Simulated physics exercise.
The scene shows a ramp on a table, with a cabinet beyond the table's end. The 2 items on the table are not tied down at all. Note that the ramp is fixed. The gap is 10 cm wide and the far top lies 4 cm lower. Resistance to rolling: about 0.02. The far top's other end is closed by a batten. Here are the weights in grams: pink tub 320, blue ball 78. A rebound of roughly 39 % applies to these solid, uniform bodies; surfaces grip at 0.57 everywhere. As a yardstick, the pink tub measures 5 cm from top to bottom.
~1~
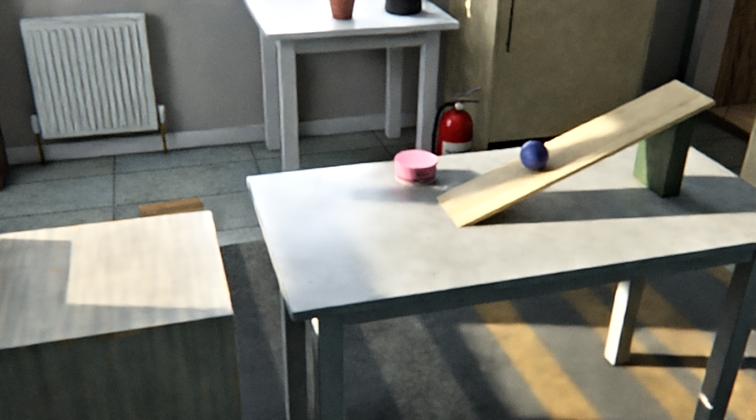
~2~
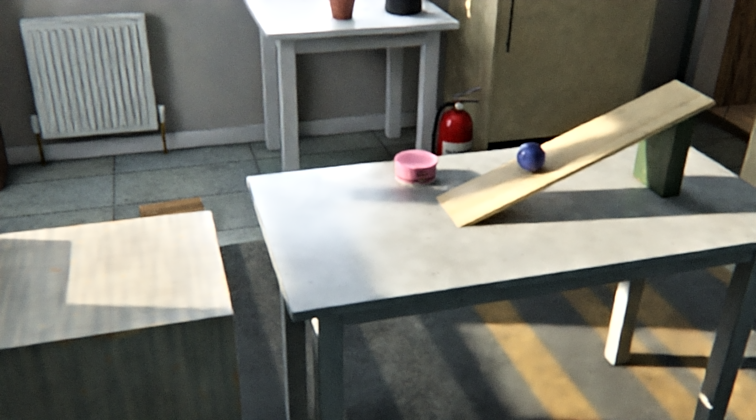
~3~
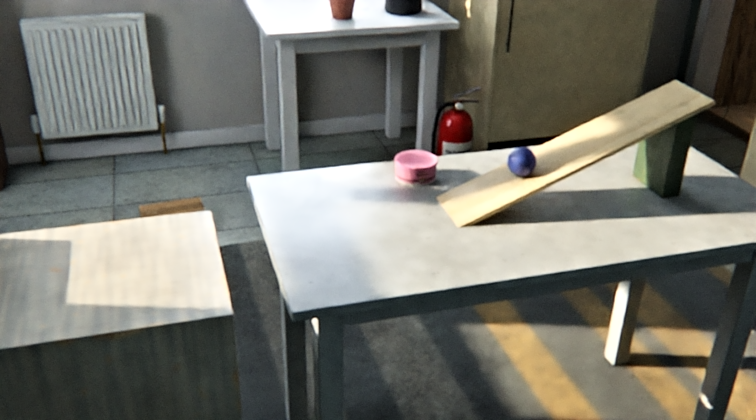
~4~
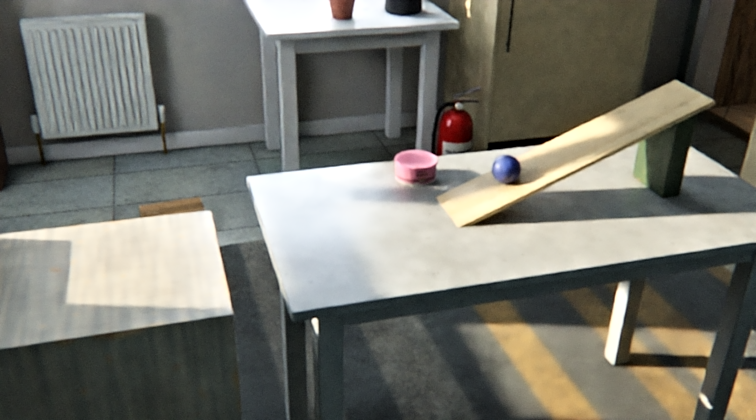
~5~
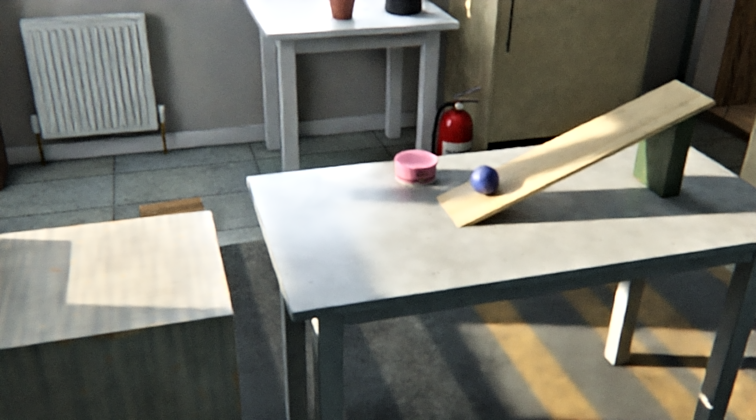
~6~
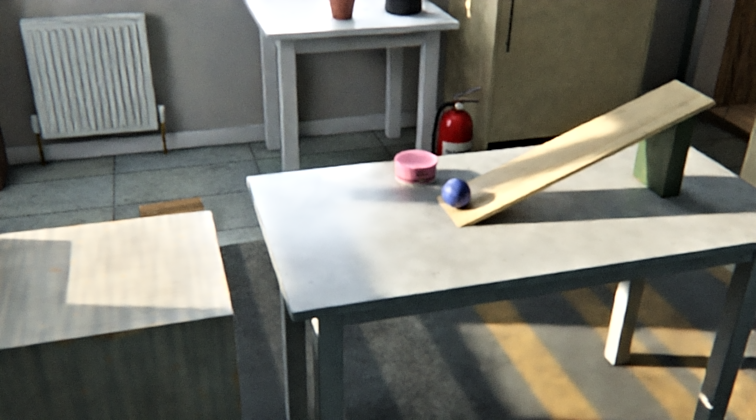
A blue ball rolls down a pale wooden ramp toward the left, slowly at first and then faster, reaching the ramp's low end near a pink tub that stays still. The ramp rests on a green support on a pale table, with a wooden cabinet at left. Seen from slightly above by an unmoving camera, the sunlit room also holds a white radiator, another table and a red extinguisher.
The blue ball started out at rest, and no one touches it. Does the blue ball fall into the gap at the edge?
No, it gets over.
Then, 0.30 s after the last picture, 14 cm to the edge; blue ball near (330, 213).
Then, 0.60 s after the last picture, 12 cm past the table's edge; blue ball near (208, 239).
By the end, 41 cm past the table's edge; pink tub in place, give or take 8 cm.
